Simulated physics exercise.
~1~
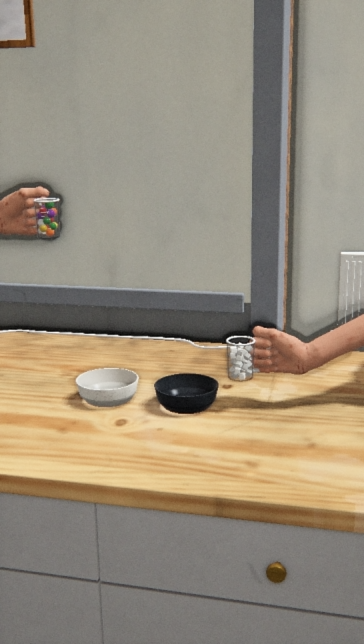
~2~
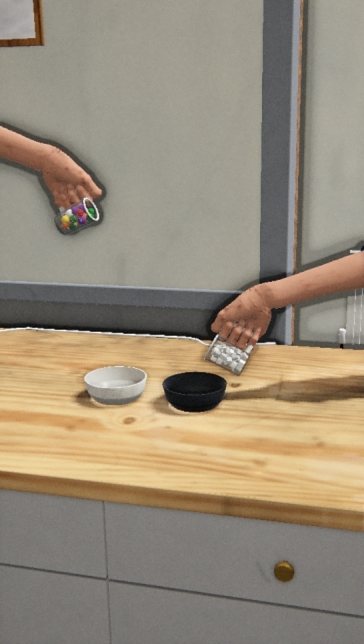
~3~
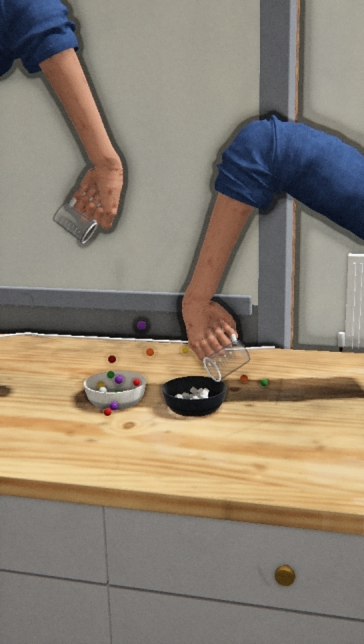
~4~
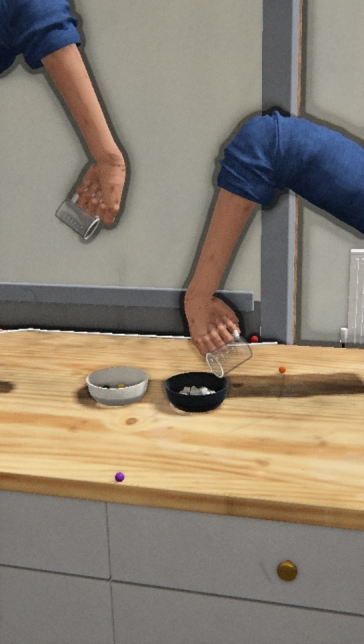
The clip shows two hands tipping small clear cups over bowls on a wooden counter, the left one held much higher. Colourful beads scatter around the white bowl, leaving only some inside, while the white pieces from the right cup settle in the black bowl.
